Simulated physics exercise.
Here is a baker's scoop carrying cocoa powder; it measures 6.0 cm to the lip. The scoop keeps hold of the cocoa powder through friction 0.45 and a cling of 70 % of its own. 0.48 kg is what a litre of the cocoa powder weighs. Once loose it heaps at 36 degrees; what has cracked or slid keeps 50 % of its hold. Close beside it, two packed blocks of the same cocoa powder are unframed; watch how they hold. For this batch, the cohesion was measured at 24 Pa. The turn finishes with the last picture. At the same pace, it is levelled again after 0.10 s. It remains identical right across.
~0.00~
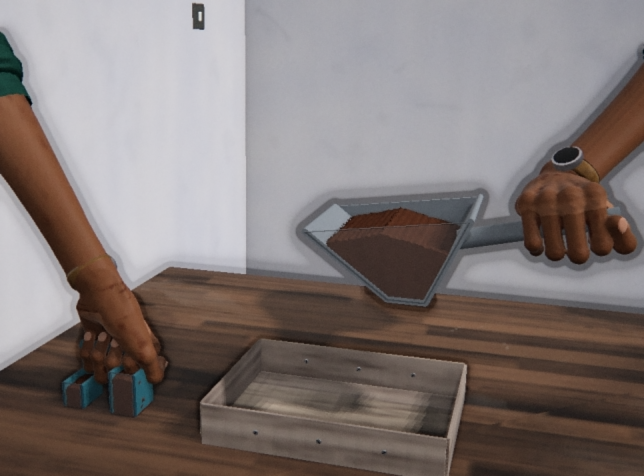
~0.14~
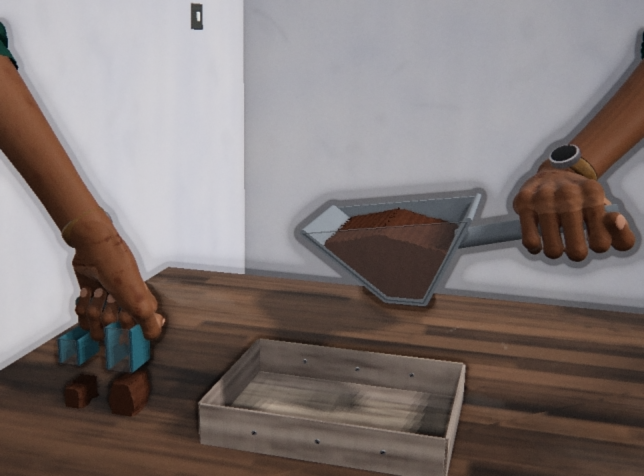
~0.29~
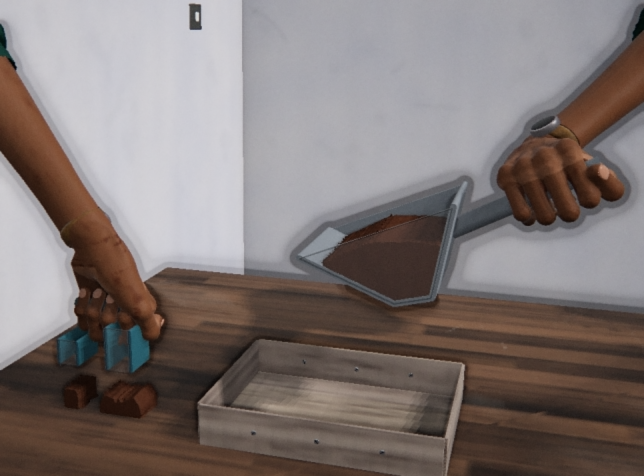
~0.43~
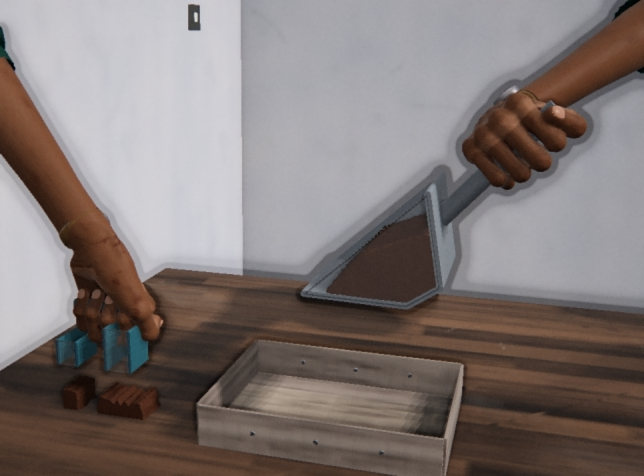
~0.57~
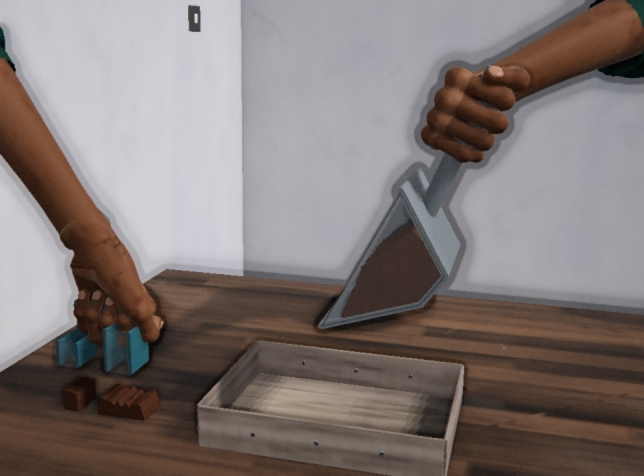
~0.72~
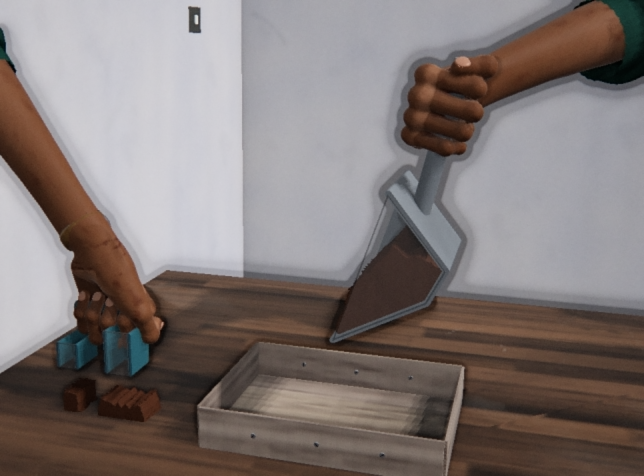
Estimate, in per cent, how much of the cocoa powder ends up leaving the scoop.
I would say 41 per cent of it leaves the scoop.
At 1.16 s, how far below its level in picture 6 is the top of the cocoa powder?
Some 2.5 cm.
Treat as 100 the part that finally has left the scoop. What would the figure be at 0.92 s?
I'd say near 60 per cent.
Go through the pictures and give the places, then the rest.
In the first frame, lip at (307, 229), tilt 0 degrees; top of the cocoa powder at (385, 235); blocks stand 2.4 cm, 4.4 cm (left to right).
In the second frame, lip at (305, 231), tilt 1 degrees; top of the cocoa powder at (386, 236); blocks stand 2.4 cm, 3.8 cm (left to right).
In the third frame, lip at (300, 255), tilt 15 degrees; top of the cocoa powder at (422, 243); blocks stand 2.4 cm, 2.4 cm (left to right).
In the fourth frame, lip at (304, 291), tilt 35 degrees; top of the cocoa powder at (424, 236); blocks stand 2.4 cm, 2.1 cm (left to right).
In the fifth frame, lip at (320, 323), tilt 54 degrees; top of the cocoa powder at (415, 232); blocks stand 2.4 cm, 2.1 cm (left to right).
In the sixth frame, lip at (331, 337), tilt 64 degrees; top of the cocoa powder at (392, 248); blocks stand 2.4 cm, 2.1 cm (left to right).
After 0.92 s, the scoop is at 59 degrees and 26 % has left it.
After 1.16 s, the scoop is at 27 degrees and 41 % has left it.
After 1.40 s, the scoop is at 0 degrees and 41 % has left it.
After 1.64 s, the scoop is at 0 degrees and 41 % has left it.
After 1.74 s, at the end, the scoop is at 0 degrees and 41 % has left it.
